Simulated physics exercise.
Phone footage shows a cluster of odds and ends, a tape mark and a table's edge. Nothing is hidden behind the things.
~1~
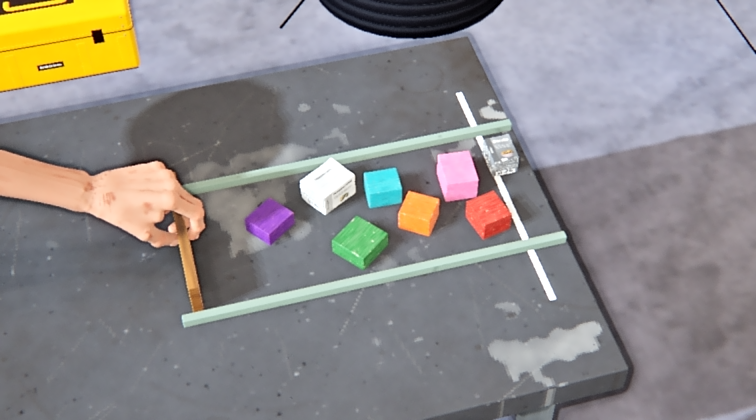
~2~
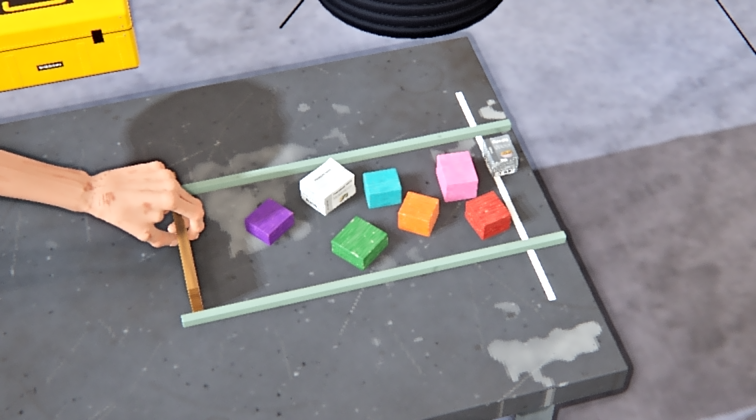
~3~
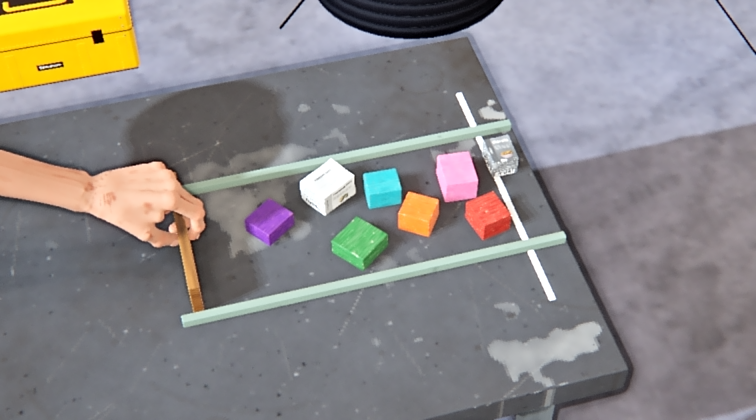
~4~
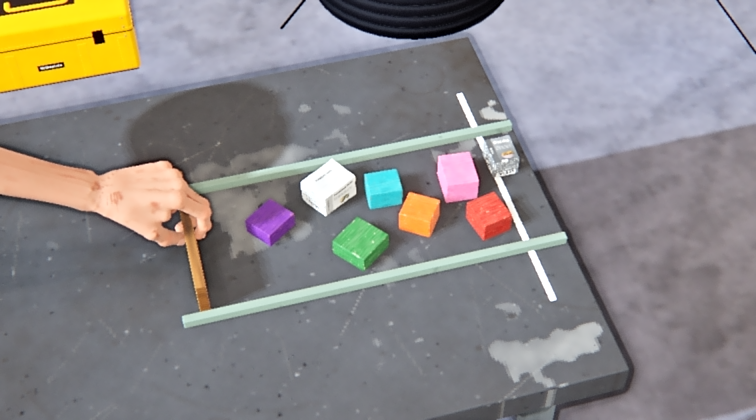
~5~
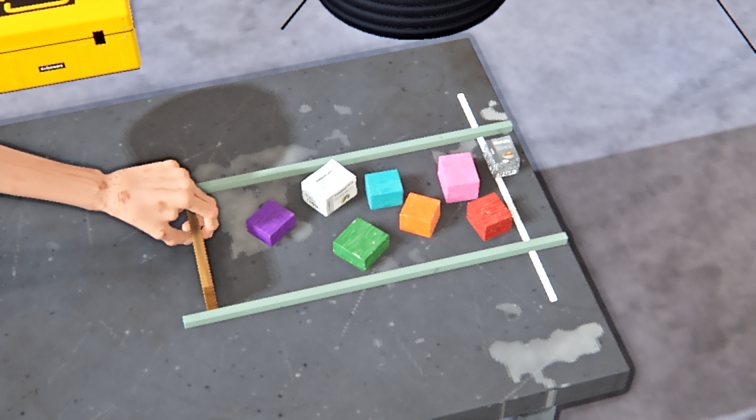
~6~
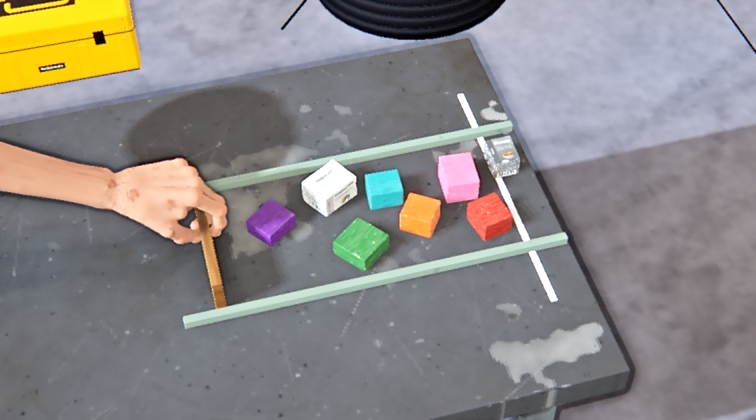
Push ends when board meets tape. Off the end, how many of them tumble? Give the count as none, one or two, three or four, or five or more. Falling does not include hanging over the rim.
The count is five or more.
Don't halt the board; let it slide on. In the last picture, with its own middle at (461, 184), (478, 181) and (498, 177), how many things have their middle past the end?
Going through the three positions, you'd get 2, 2 and 5.
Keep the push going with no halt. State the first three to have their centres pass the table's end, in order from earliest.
Sequence, earliest first: The grey box; the pink block; the red block.
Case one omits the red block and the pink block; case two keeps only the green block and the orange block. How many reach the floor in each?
3 in the first case, 3 in the second.
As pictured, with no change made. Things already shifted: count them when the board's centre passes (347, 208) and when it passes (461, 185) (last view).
By the first moment it's 4, by the second it's 8.
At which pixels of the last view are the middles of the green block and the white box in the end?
Okay, so first (540, 218), and next (503, 141).
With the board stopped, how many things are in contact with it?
It touches 3.
Soon after, none off yet; grey box at rest near (502, 157); red block at rest near (490, 217); pink block at rest near (459, 178).
Then, one off so far; grey box on its side near (552, 188); red block moved about its own width near (537, 216); pink block moved well along near (529, 160).
By the end, the number that fall off is five or more; fallen, turquoise block, orange block, pink block, red block and grey box.
